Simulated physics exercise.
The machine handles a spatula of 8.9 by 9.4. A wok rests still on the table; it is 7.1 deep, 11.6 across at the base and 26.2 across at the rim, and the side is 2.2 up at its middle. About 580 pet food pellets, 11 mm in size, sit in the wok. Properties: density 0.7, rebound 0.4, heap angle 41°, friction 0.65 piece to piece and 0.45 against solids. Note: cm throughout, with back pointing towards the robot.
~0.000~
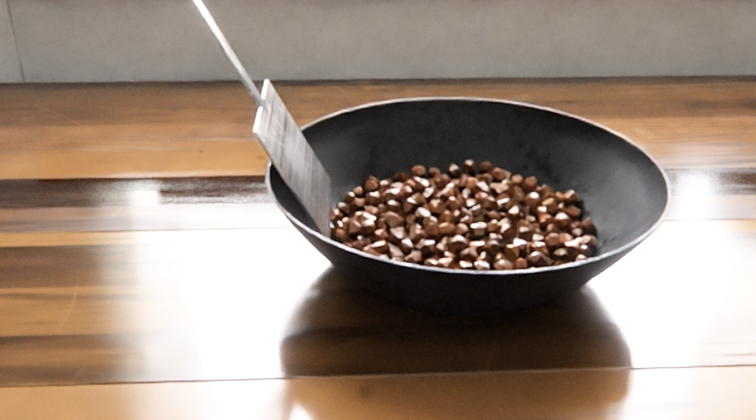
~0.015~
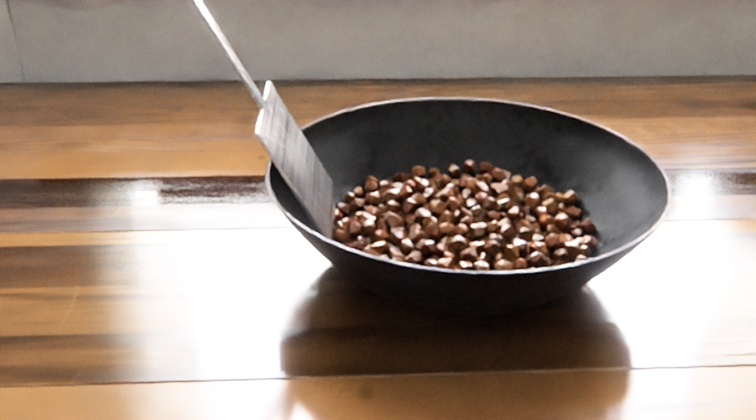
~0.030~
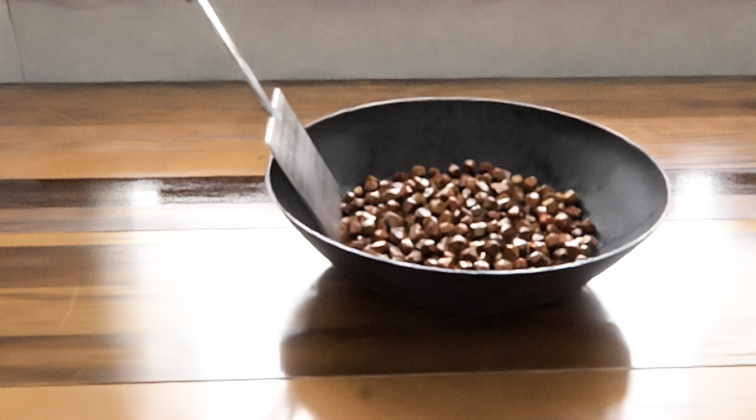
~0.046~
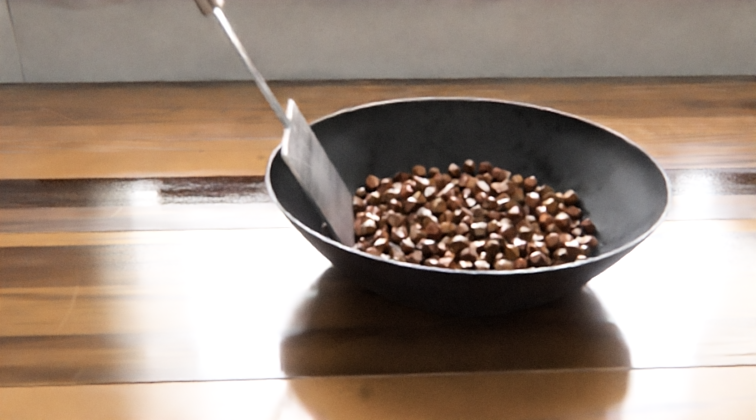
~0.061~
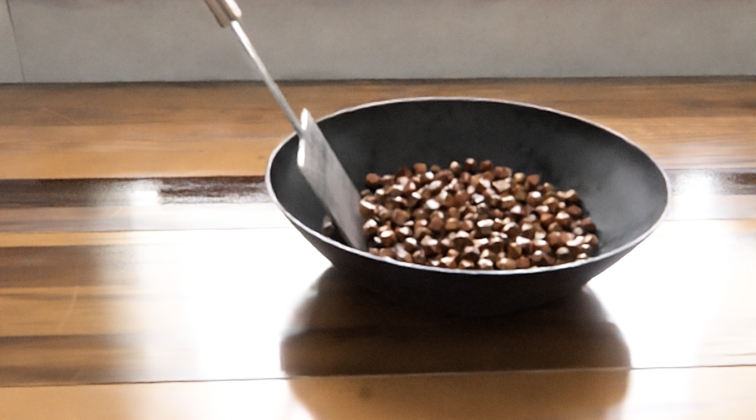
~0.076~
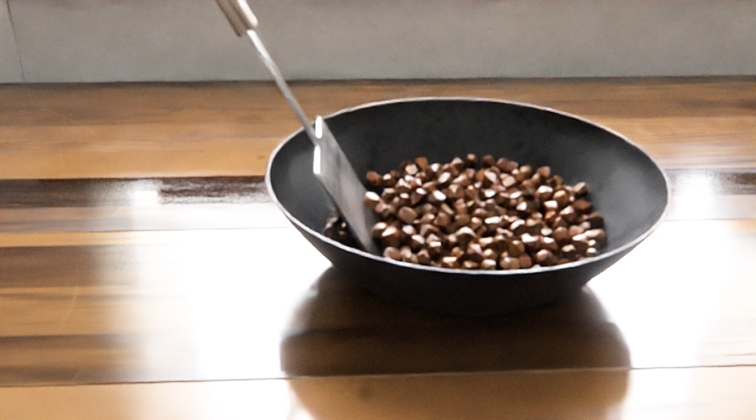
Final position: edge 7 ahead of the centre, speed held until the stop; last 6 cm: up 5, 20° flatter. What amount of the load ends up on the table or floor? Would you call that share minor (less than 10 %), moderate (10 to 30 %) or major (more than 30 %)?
I would call it moderate.
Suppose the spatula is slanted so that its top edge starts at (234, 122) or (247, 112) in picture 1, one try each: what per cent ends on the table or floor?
Roughly 15% and 15%.
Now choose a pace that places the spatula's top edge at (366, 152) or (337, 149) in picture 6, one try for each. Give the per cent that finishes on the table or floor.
About 30 and 25 per cent.
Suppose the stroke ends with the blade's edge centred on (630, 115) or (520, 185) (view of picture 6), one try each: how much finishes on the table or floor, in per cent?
First try roughly 50 percent, second roughly 0 percent.
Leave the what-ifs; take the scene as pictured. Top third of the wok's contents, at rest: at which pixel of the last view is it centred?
Roughly (595, 198).
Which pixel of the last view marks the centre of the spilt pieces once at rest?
(707, 243) or thereabouts.
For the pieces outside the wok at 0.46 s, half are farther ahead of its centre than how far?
It's close to 16 cm ahead of the centre.
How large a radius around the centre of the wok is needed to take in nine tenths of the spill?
The distance is roughly 25 cm.
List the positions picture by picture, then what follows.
In the first frame, spatula top edge at (261, 104), sloping 62°; upper third of the load around (466, 223), from x 330 to 590, top at y 170; 576 in the wok.
In the second frame, spatula top edge at (263, 105), sloping 62°; upper third of the load around (466, 223), from x 330 to 590, top at y 170.
In the third frame, spatula top edge at (272, 113), sloping 62°; upper third of the load around (466, 223), from x 330 to 590, top at y 170.
In the fourth frame, spatula top edge at (287, 125), sloping 62°; upper third of the load around (467, 223), from x 330 to 590, top at y 165.
In the fifth frame, spatula top edge at (303, 135), sloping 62°; upper third of the load around (467, 220), from x 330 to 590, top at y 165.
In the sixth frame, spatula top edge at (318, 143), sloping 62°; upper third of the load around (484, 212), from x 330 to 600, top at y 160; 576 in the wok.
After 0.15 s, sloping 62°, highest piece 12 above the table; 575 in the wok, 1 on the blade or in flight.
After 0.22 s, sloping 54°, highest piece 24 above the table; 573 in the wok, 3 on the blade or in flight.
After 0.46 s, sloping 42°, highest piece 27 above the table; 465 in the wok, 57 on the table or floor, 54 on the blade or in flight.
After 1.51 s, sloping 42°, highest piece 8 above the table; 465 in the wok, 111 on the table or floor.
At rest, 465 in the wok, 111 on the table or floor. That is 19 % on the table or floor.
